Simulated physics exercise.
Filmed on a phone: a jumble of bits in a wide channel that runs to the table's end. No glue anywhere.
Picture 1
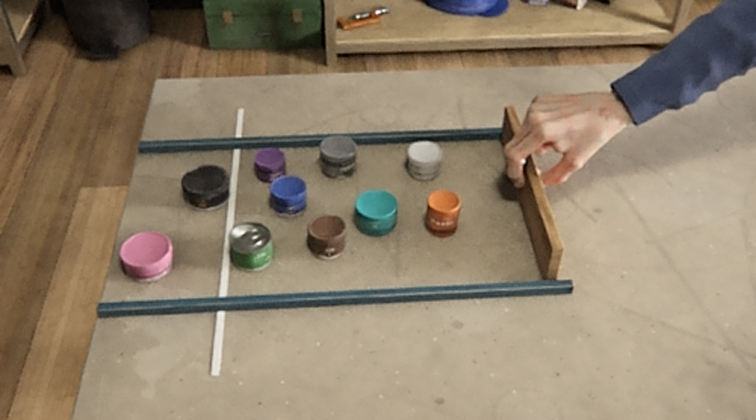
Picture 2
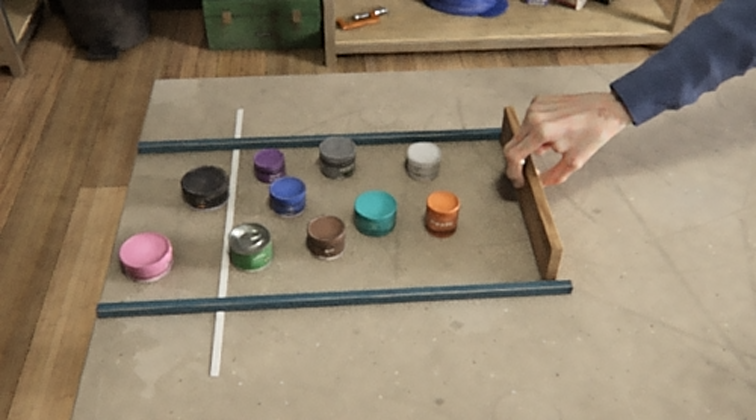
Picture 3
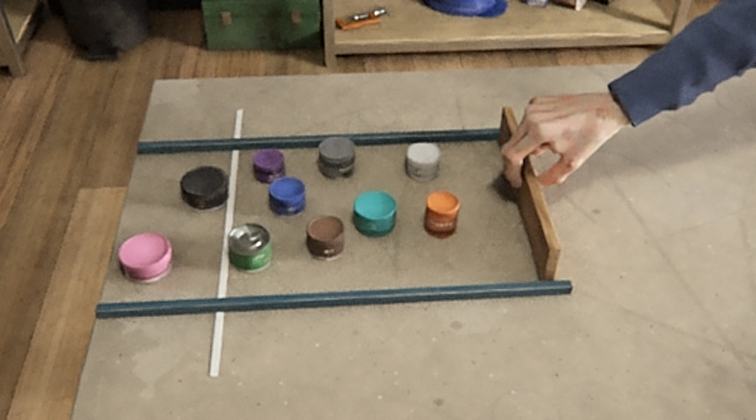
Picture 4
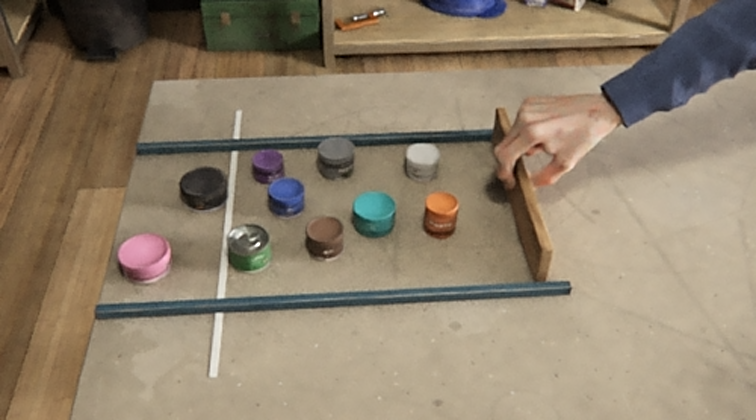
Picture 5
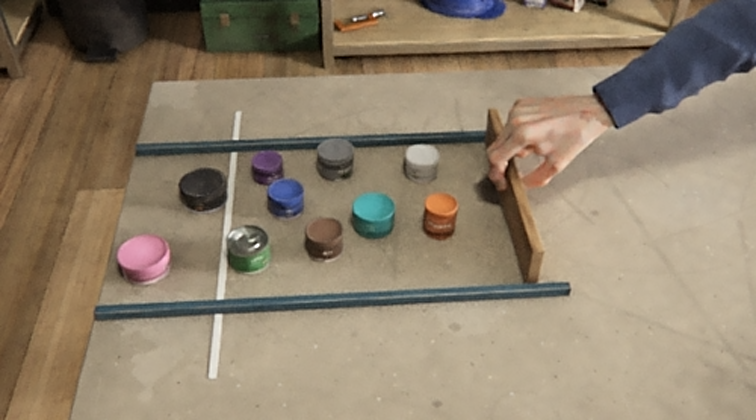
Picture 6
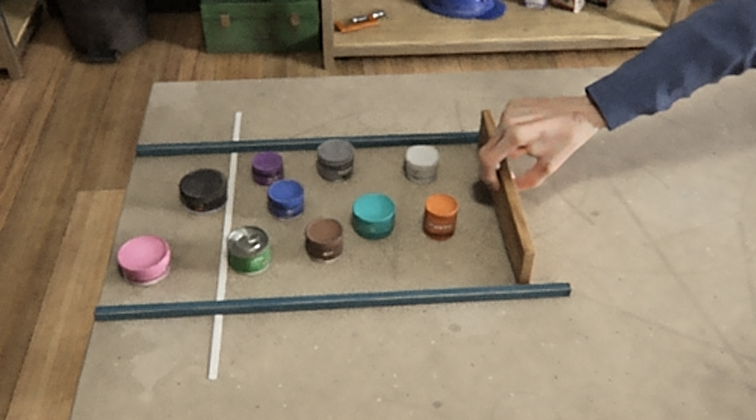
A hand slides a wooden board slightly left between two rails toward several still, colourful pots.
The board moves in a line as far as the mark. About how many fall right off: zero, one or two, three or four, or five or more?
Here the number that fall off is zero.
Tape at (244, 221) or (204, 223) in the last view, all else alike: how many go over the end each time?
In that order 0 and 1.
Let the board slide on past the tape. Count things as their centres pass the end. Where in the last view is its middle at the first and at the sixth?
Near (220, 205) and (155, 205).
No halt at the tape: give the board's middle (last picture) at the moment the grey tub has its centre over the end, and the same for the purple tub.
At (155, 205) for the grey tub; at (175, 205) for the purple tub.
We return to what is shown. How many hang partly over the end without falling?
It comes to 1.
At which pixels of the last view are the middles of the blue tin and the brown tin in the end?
First (190, 190), then (203, 261).
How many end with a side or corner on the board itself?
4 of them.
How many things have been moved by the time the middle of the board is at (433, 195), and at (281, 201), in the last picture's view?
The counts are 2 and 9.
A little later, none off yet; pink pot at rest near (145, 260); black tin at rest near (204, 191); green tin at rest near (249, 251).
Next, none off yet; pink pot at rest near (145, 260); black tin moving near (195, 194); green tin shifted about its own width near (217, 253).
When it is over, the number that fall off is zero.
